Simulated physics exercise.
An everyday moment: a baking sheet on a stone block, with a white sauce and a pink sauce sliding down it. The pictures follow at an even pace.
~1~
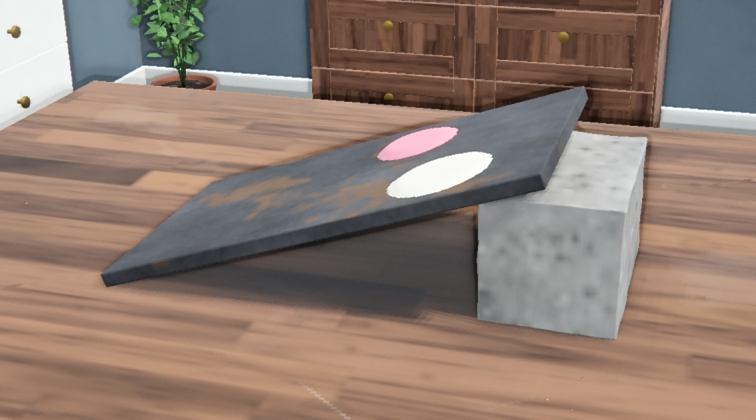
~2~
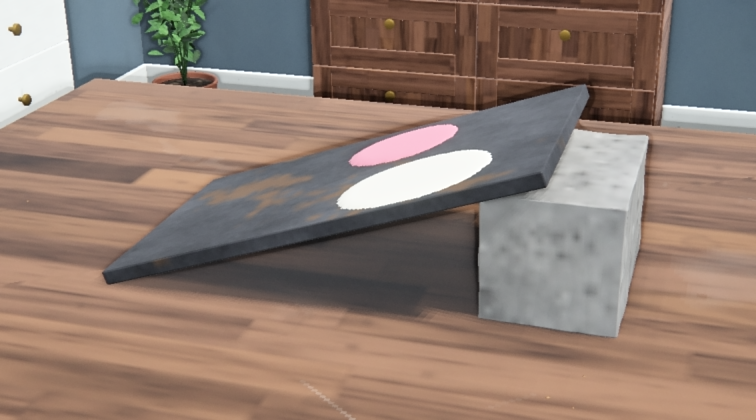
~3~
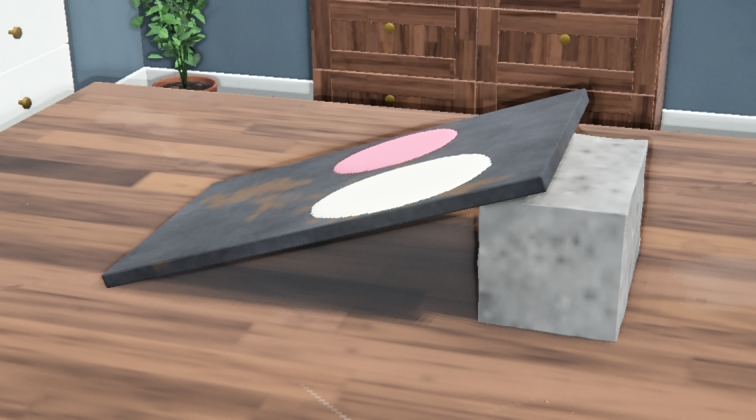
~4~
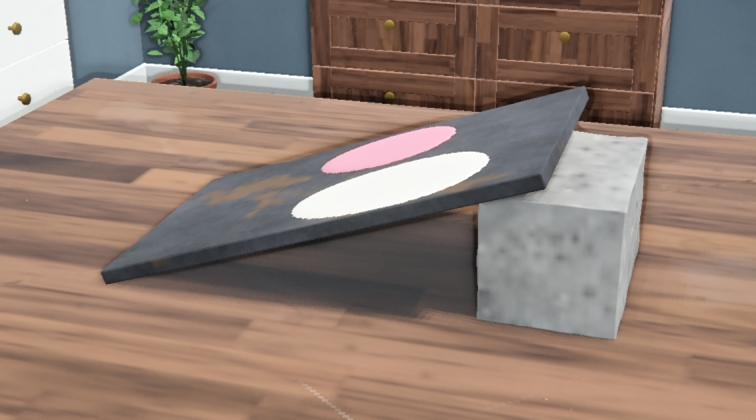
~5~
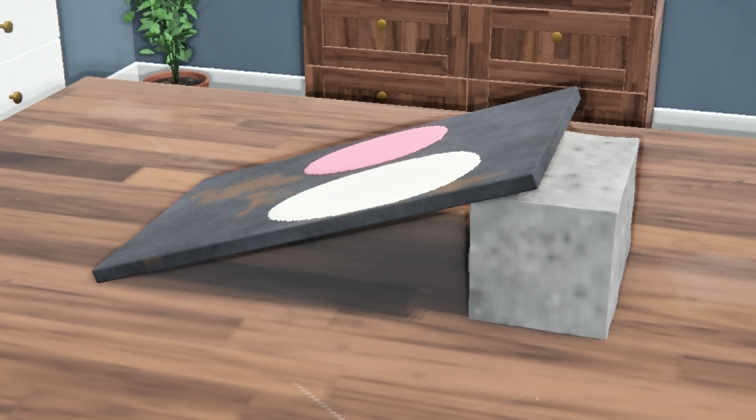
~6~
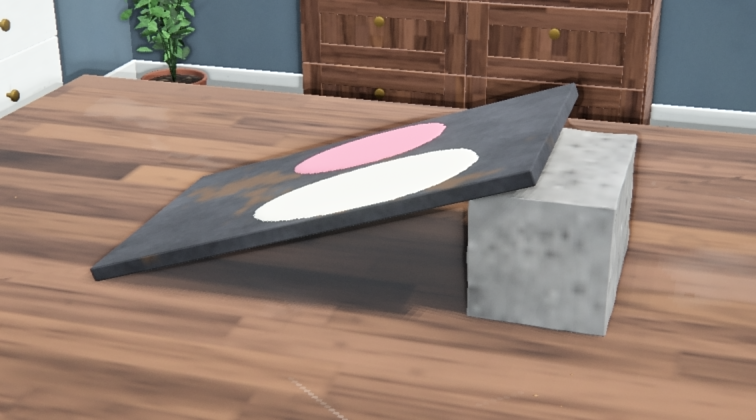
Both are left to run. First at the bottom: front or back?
The front one gets there first.
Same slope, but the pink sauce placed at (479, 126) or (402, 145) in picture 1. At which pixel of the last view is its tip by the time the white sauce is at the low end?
Around (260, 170) in the first try, (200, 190) in the second.
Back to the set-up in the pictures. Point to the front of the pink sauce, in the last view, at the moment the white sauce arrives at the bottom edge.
Roughly at (214, 185).
A moment on, the white sauce is three quarters of the way down; the pink sauce is three quarters of the way down.
Further on, the white sauce is close to the edge; the pink sauce is three quarters of the way down.
When it is over, the white sauce is at the low edge; the pink sauce is close to the edge.
